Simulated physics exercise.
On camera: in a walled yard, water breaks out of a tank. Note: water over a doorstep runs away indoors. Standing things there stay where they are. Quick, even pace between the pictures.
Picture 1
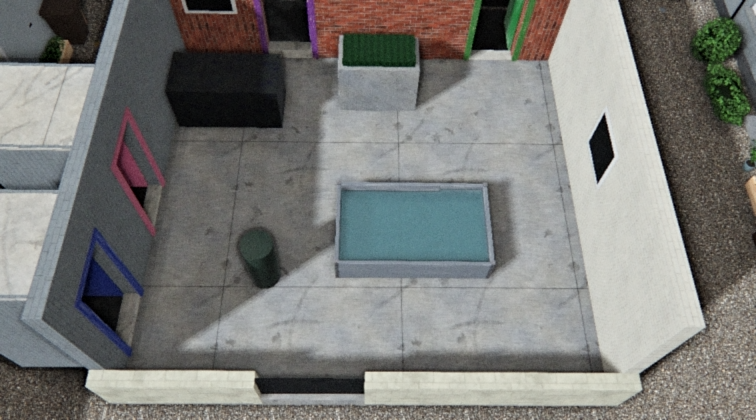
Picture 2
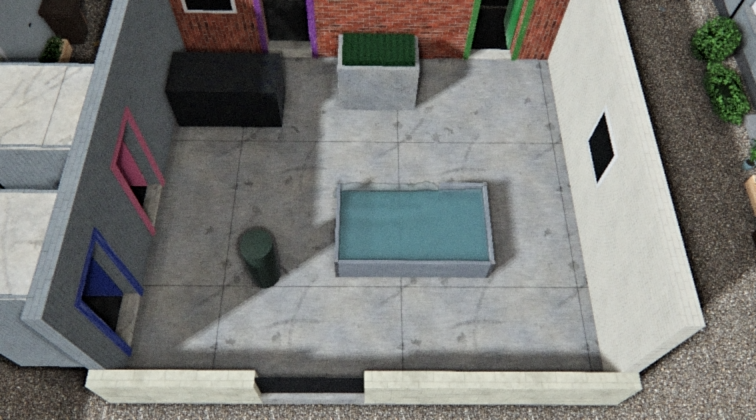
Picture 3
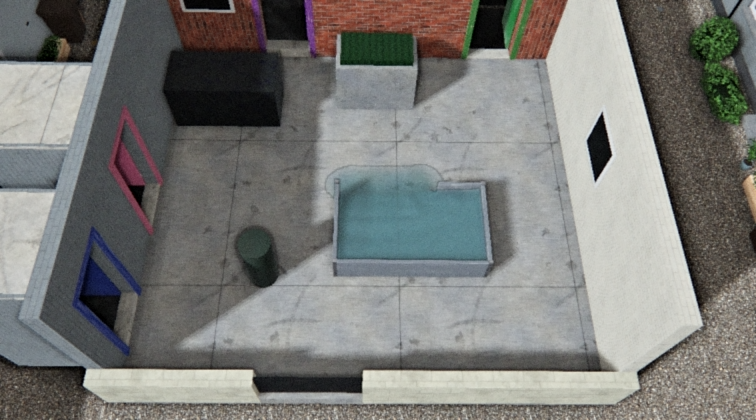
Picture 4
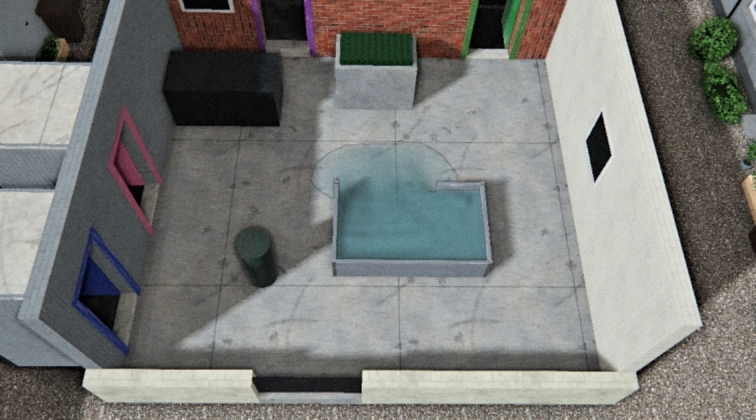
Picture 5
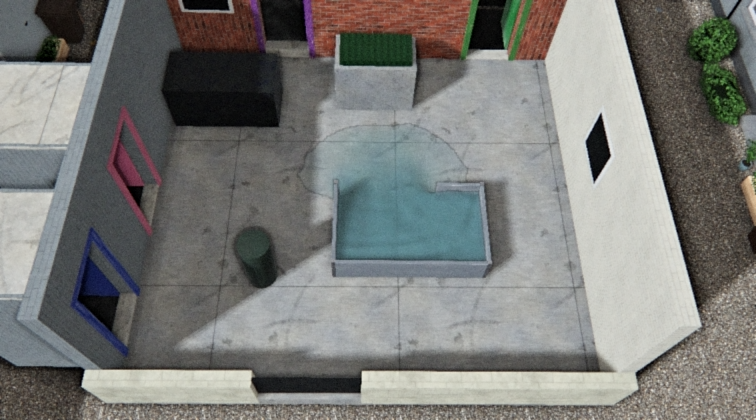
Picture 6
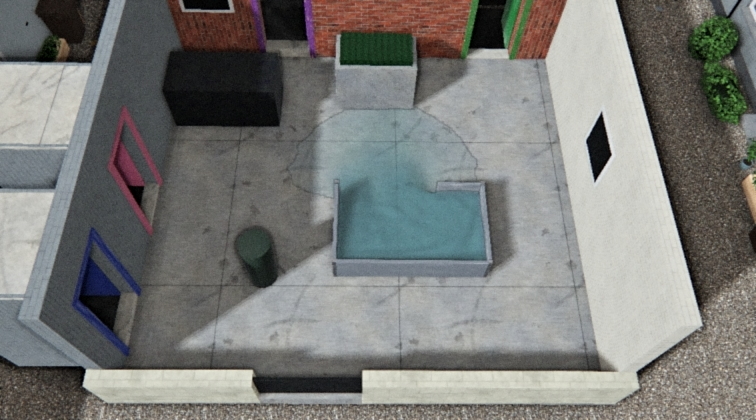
A walled yard held an open tank of still blue-green water, then the tank's far side opened and water poured out, spreading across the paving in a widening rounded sheet toward the planter.
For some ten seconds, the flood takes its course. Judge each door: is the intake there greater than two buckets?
Green door, greater; purple door, not greater; blue door, not greater; pink door, not greater.
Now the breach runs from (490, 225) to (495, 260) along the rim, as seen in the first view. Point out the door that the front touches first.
Answer: The one in green.
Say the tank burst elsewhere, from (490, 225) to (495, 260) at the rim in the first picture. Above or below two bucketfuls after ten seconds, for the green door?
Green door: Tops the limit.
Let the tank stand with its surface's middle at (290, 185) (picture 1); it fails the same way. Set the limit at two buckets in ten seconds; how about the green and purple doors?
Briefly, the green door stays within the limit and the purple door stays within the limit.
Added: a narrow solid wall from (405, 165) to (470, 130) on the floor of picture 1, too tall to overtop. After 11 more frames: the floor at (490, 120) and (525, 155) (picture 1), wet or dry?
Result, in order: Swamped / swamped.
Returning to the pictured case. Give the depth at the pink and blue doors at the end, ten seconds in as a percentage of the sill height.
I'd put it at close to 60 and 50 per cent.
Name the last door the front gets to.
The blue one.
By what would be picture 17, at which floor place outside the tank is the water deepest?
It will be deepest around (285, 116).
A moment on, water covers 20 % of the floor; the green door not reached, the purple door not reached, the blue door not reached, the pink door not reached.
Next, water covers 25 % of the floor; the green door under two buckets in, the purple door wet at the sill, nothing in, the blue door not reached, the pink door not reached.
Then, water covers 45 % of the floor; the green door over two buckets in, the purple door under two buckets in, the blue door not reached, the pink door not reached.
Later, water covers 60 % of the floor; the green door over two buckets in, the purple door under two buckets in, the blue door wet at the sill, nothing in, the pink door wet at the sill, nothing in.
In the end, water covers 80 % of the floor; the green door far over two buckets in, the purple door under two buckets in, the blue door wet at the sill, nothing in, the pink door wet at the sill, nothing in.
